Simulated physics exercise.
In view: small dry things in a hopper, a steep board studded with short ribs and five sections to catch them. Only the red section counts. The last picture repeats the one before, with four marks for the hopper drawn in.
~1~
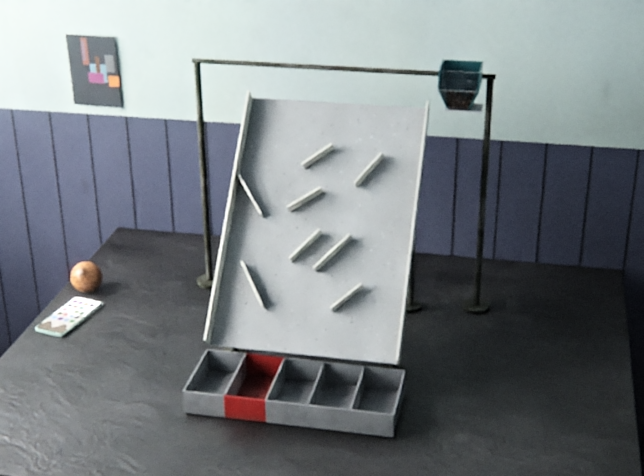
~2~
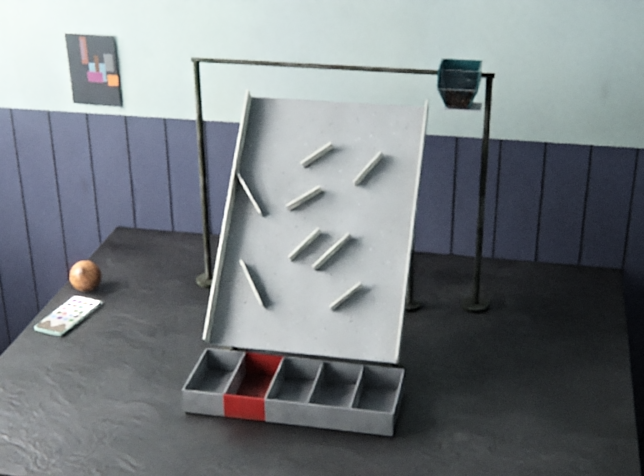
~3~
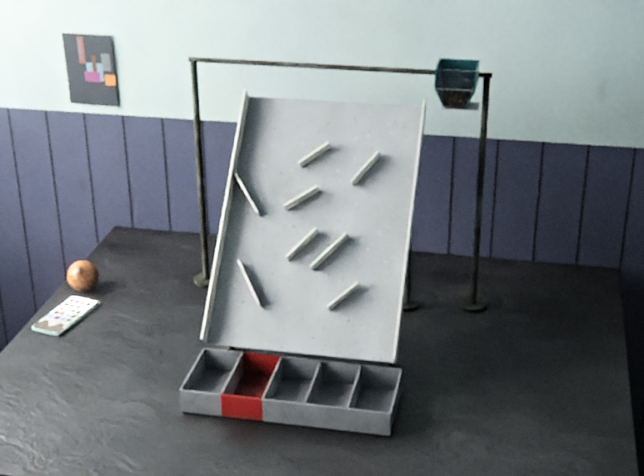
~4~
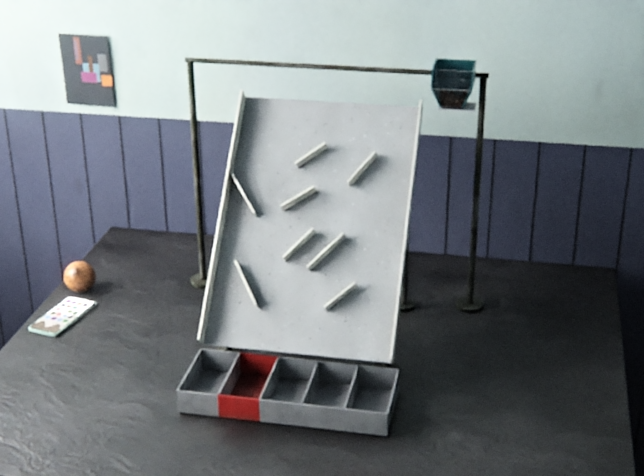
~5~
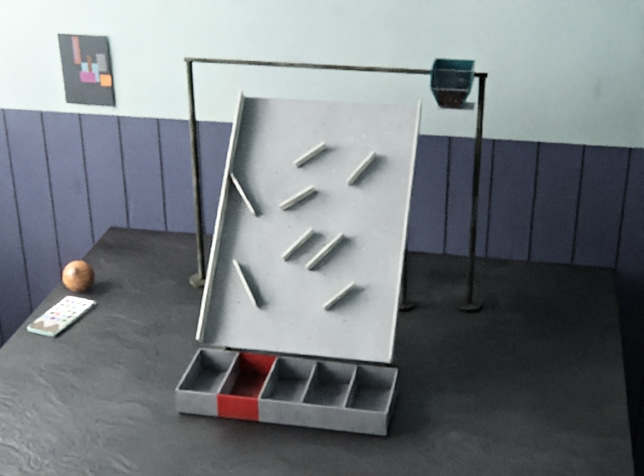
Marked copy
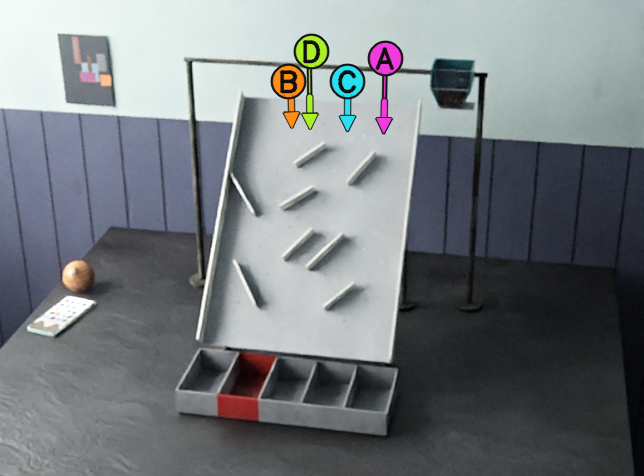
Only the view moves, shifting very slightly so that the whole scene slides a touch to the left and then settles. A small dark hopper stays high at the right above a steep, ribbed grey board, with five empty sections below, the second from left red.
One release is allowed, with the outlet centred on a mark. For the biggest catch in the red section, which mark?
It is C.
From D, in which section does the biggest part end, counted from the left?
The third.
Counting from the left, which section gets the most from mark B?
The third.
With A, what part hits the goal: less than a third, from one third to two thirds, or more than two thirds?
Less than a third.
On the marked copy, mark A meets the board at (383, 127); mark B meets the board at (291, 122); mark C meets the board at (347, 125); mark D meets the board at (310, 123).
With A, about a quarter in the red section, about two thirds in other sections, a small part outside the box.
With B, about a quarter in the red section, about two thirds in other sections, a small part outside the box.
With C, most in the red section, a small part in other sections, a small part outside the box.
With D, about a quarter in the red section, about two thirds in other sections, a small part outside the box.
